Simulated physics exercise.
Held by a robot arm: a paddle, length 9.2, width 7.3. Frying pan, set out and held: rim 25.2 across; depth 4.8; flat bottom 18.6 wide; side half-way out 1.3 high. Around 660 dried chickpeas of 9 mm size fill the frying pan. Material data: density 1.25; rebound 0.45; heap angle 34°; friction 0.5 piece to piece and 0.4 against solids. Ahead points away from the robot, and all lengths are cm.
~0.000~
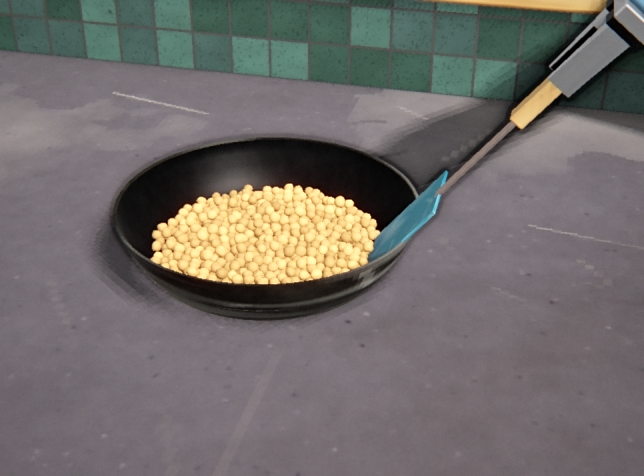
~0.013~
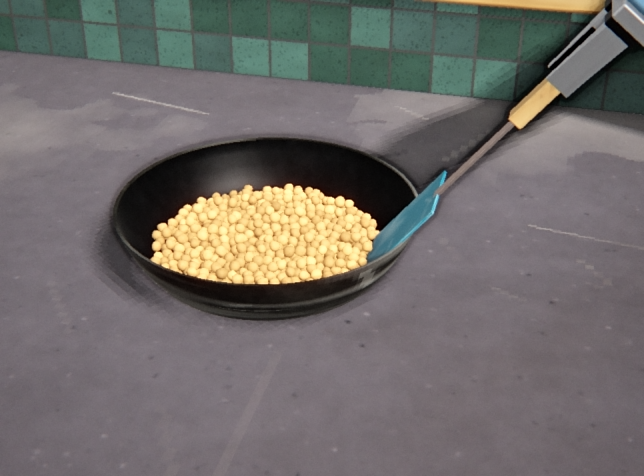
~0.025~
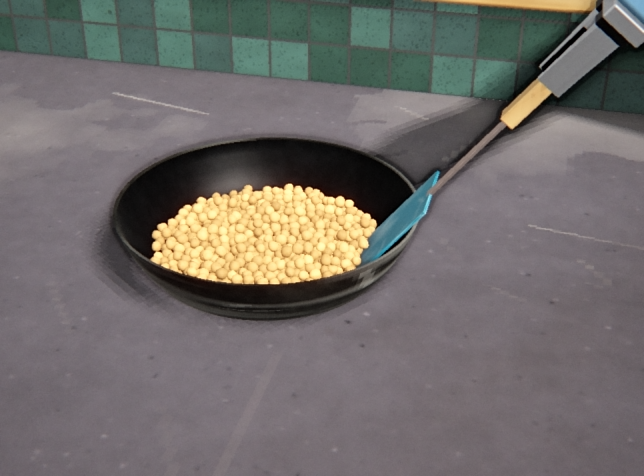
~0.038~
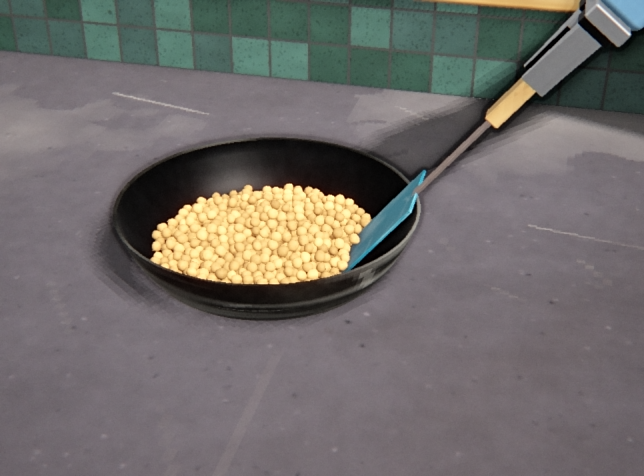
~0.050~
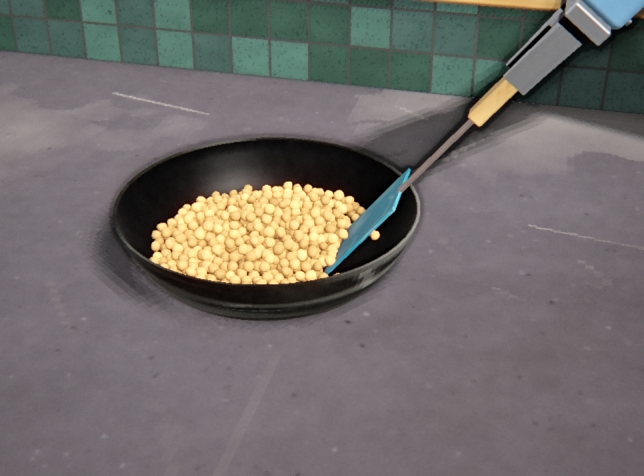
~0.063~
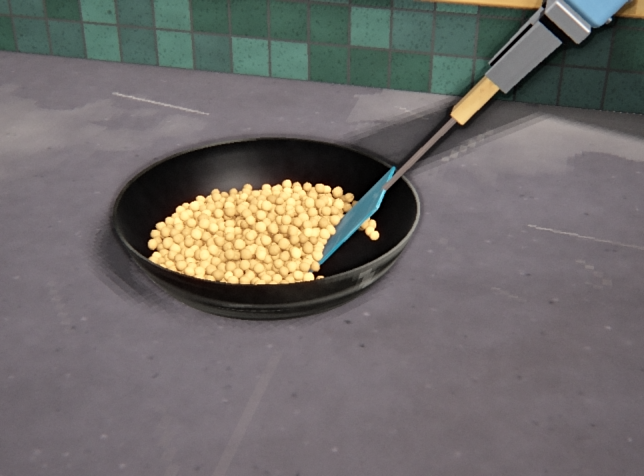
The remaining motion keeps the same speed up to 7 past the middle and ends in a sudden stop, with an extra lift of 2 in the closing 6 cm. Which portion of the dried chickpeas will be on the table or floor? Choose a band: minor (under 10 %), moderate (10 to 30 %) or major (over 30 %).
Minor.
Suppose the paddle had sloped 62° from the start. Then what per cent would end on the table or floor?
It would be near 5 per cent.
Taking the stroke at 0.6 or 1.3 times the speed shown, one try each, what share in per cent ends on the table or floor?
Around 0 per cent, then around 10 per cent, would end on the table or floor.
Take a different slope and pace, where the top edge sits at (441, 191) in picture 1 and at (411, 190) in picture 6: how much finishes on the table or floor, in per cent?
Roughly 0 percent ends up there.
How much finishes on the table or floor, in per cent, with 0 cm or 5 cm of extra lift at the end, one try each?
Try one gives about 0 in a hundred, try two about 10 in a hundred.
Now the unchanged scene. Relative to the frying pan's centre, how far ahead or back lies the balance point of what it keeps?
4.0 cm ahead.
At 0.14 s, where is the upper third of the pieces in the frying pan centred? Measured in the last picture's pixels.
(228, 221).
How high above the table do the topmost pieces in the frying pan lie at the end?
About 4.5 cm above the table.
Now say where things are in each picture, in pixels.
The first picture shows the paddle top edge at (441, 191), sloping 52°; upper third of the load around (275, 235), from x 155 to 375, top at y 190; 660 in the frying pan.
The second picture shows the paddle top edge at (439, 191), sloping 52°; upper third of the load around (275, 235), from x 155 to 375, top at y 190.
The third picture shows the paddle top edge at (432, 191), sloping 52°; upper third of the load around (279, 235), from x 155 to 375, top at y 190.
The fourth picture shows the paddle top edge at (418, 190), sloping 52°; upper third of the load around (285, 234), from x 155 to 375, top at y 190.
The fifth picture shows the paddle top edge at (402, 189), sloping 52°; upper third of the load around (280, 229), from x 155 to 375, top at y 185.
The sixth picture shows the paddle top edge at (386, 187), sloping 52°; upper third of the load around (277, 225), from x 150 to 375, top at y 185; 660 in the frying pan.
After 0.10 s, sloping 52°, highest piece 6 above the table; 660 in the frying pan.
After 0.14 s, sloping 52°, highest piece 6 above the table; 660 in the frying pan.
After 0.35 s, sloping 52°, highest piece 5 above the table; 616 in the frying pan, 40 on the table or floor, 4 on the blade or in flight.
After 1.40 s, sloping 52°, highest piece 4 above the table; 616 in the frying pan, 44 on the table or floor.
In the end, 616 in the frying pan, 44 on the table or floor. That is 7 % on the table or floor.
